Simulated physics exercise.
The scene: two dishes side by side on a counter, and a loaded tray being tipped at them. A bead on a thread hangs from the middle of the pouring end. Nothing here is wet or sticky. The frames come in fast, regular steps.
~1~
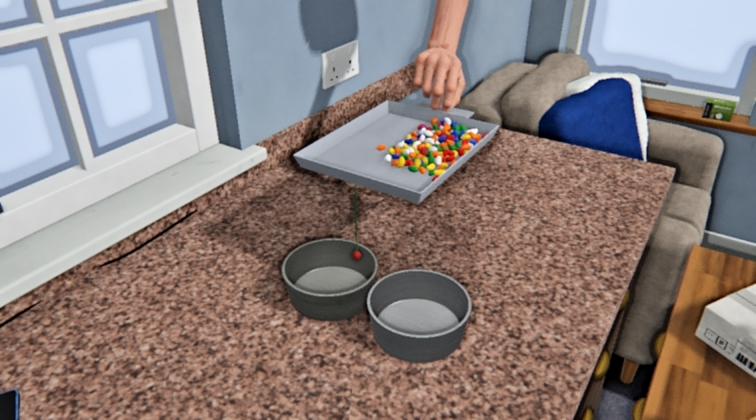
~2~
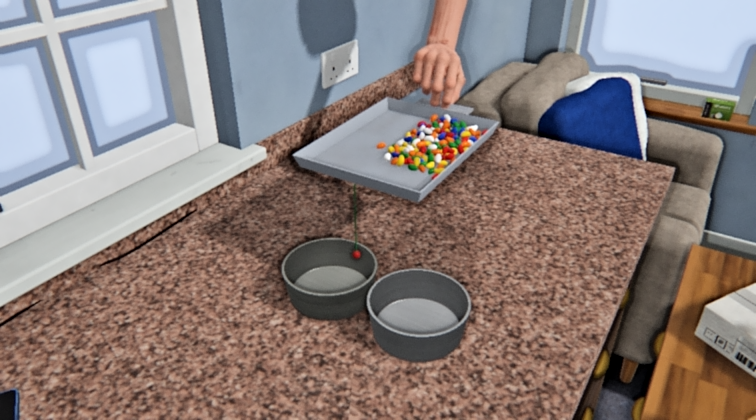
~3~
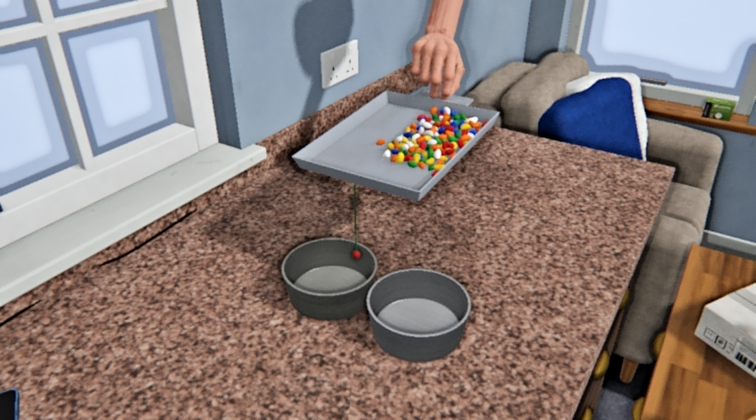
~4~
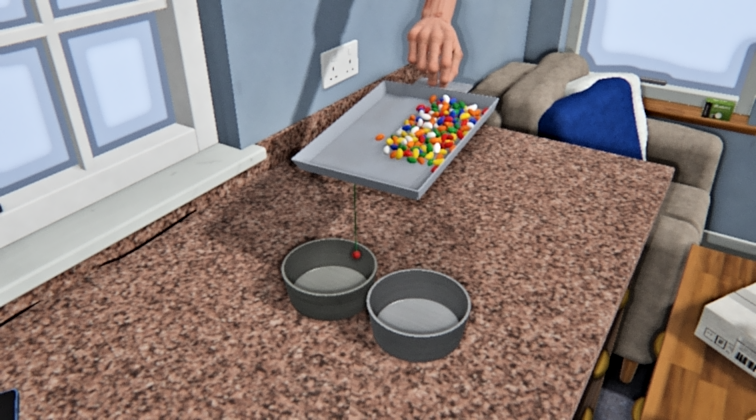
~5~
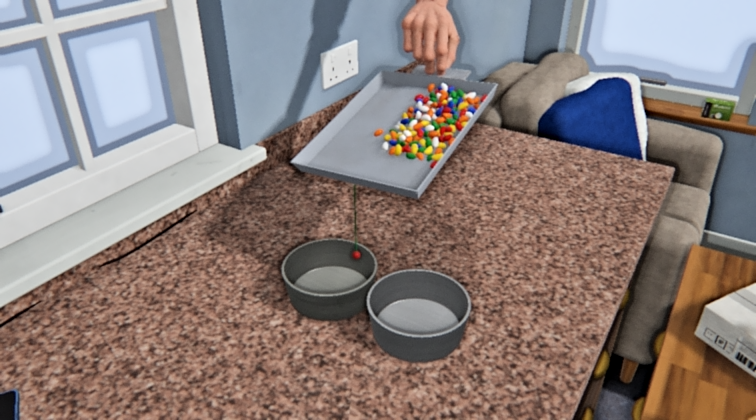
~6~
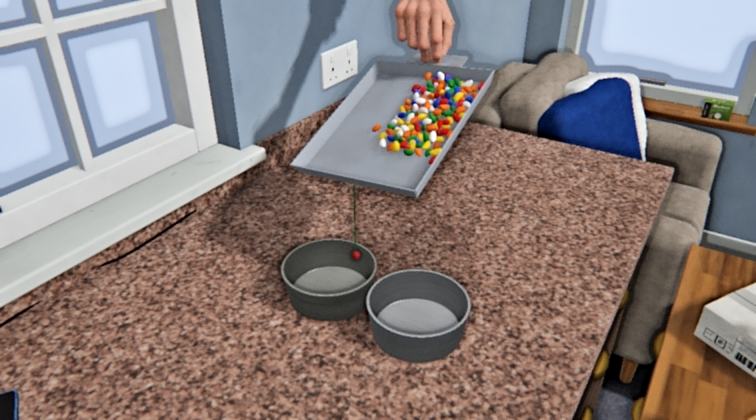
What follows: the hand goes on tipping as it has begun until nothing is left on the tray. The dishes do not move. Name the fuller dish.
The left-hand one ends fuller.
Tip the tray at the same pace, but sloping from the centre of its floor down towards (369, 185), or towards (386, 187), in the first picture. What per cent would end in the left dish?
First some 30, then 10 per cent.
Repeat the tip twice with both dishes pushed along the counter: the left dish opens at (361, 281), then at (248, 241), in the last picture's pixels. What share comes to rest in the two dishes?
First some 40, then 80 per cent.
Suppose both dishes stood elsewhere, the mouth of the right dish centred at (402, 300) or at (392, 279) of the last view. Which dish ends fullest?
First the left-hand dish, then the left dish.
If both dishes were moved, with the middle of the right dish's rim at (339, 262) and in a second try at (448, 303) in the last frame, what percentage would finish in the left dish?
First some 10, then 40 per cent.
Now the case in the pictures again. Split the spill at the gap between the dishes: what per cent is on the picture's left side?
Roughly 100 in a hundred.
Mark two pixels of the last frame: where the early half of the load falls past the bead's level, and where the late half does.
Around (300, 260) and then (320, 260).
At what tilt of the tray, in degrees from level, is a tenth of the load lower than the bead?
Roughly 75°.
Shortly afterwards, tray tipped steeply; the bulk on the tray; a little in the air.
Next, tray tipped past a quarter turn; near a quarter on the tray; near a third in the left dish; near a quarter outside both; a little in the air.
Some moments later, tray tipped past a quarter turn; only a few in the right dish; near two thirds in the left dish; near a third outside both.
In the end, tray tipped past a quarter turn; only a few in the right dish; near two thirds in the left dish; near a third outside both.
